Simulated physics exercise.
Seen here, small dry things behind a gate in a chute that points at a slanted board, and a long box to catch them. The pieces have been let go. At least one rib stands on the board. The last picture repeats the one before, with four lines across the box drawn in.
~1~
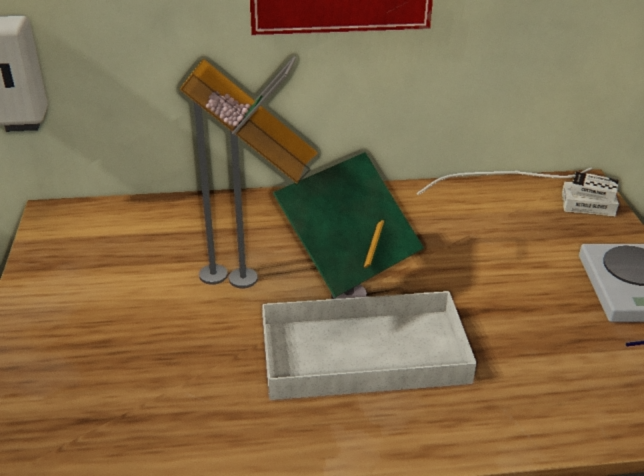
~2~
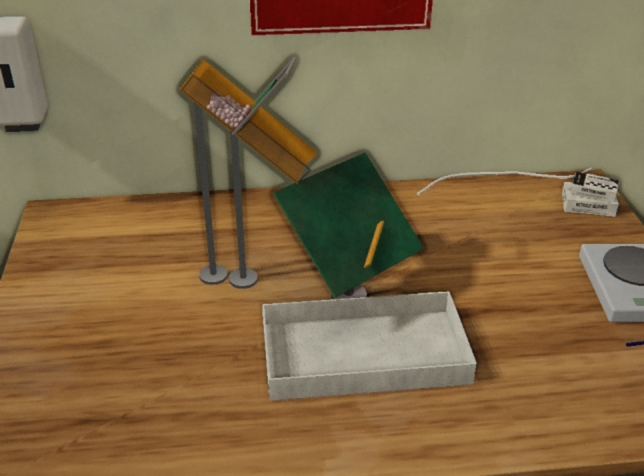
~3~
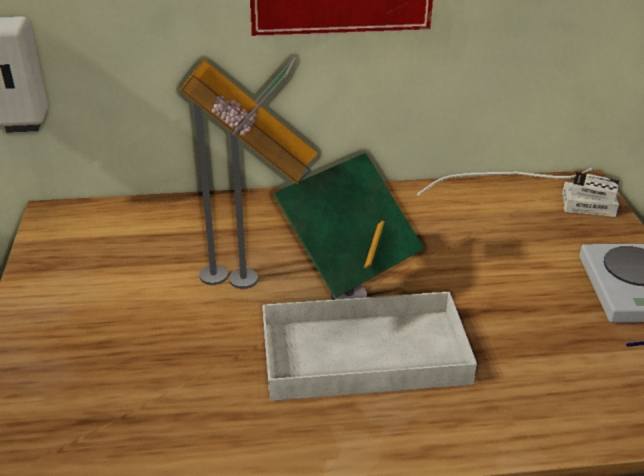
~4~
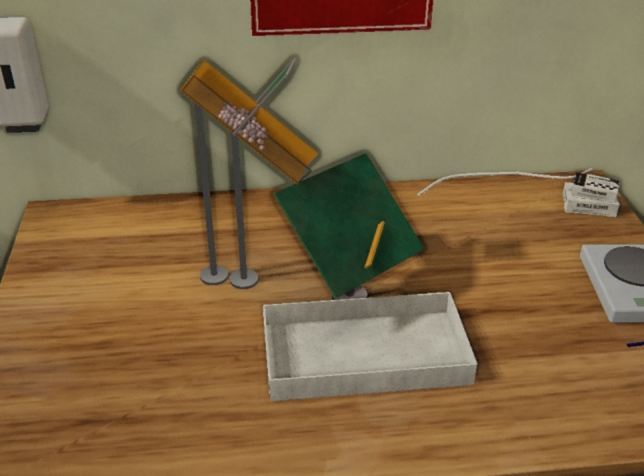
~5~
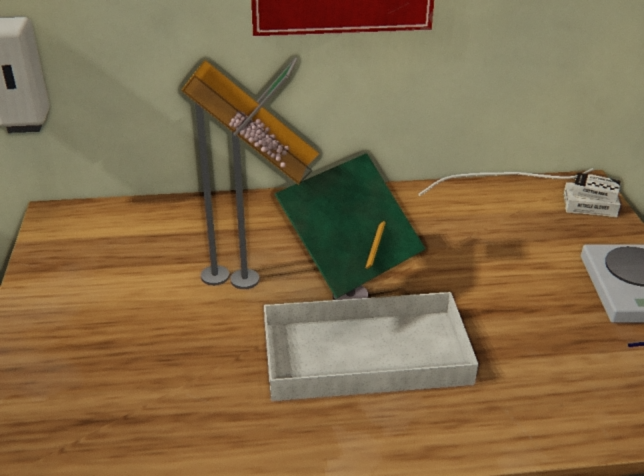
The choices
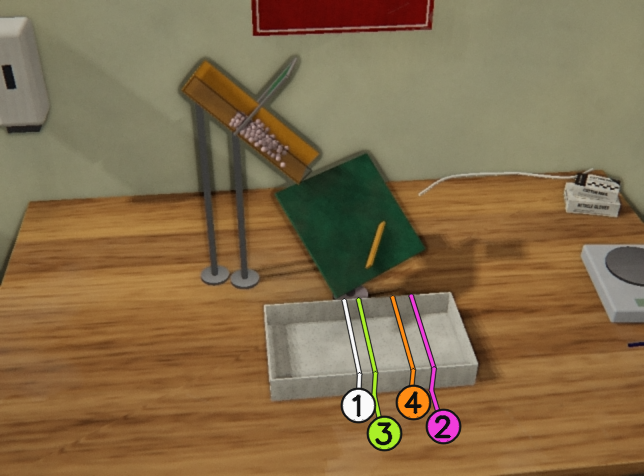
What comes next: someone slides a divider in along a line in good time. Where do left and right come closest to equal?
Choose 3.
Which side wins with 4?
The left side.
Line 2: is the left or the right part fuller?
More lands on the left.
On the marked copy, line 1 crosses the front rim at (359, 373); line 2 crosses the front rim at (433, 367); line 3 crosses the front rim at (375, 372); line 4 crosses the front rim at (413, 369).
With 1, of what is caught, a small share on the left of the divider, the bulk on the right.
With 2, of what is caught, all but a few on the left of the divider, only a few on the right.
With 3, of what is caught, close to two thirds on the left of the divider, close to a third on the right.
With 4, of what is caught, all but a few on the left of the divider, a small share on the right.
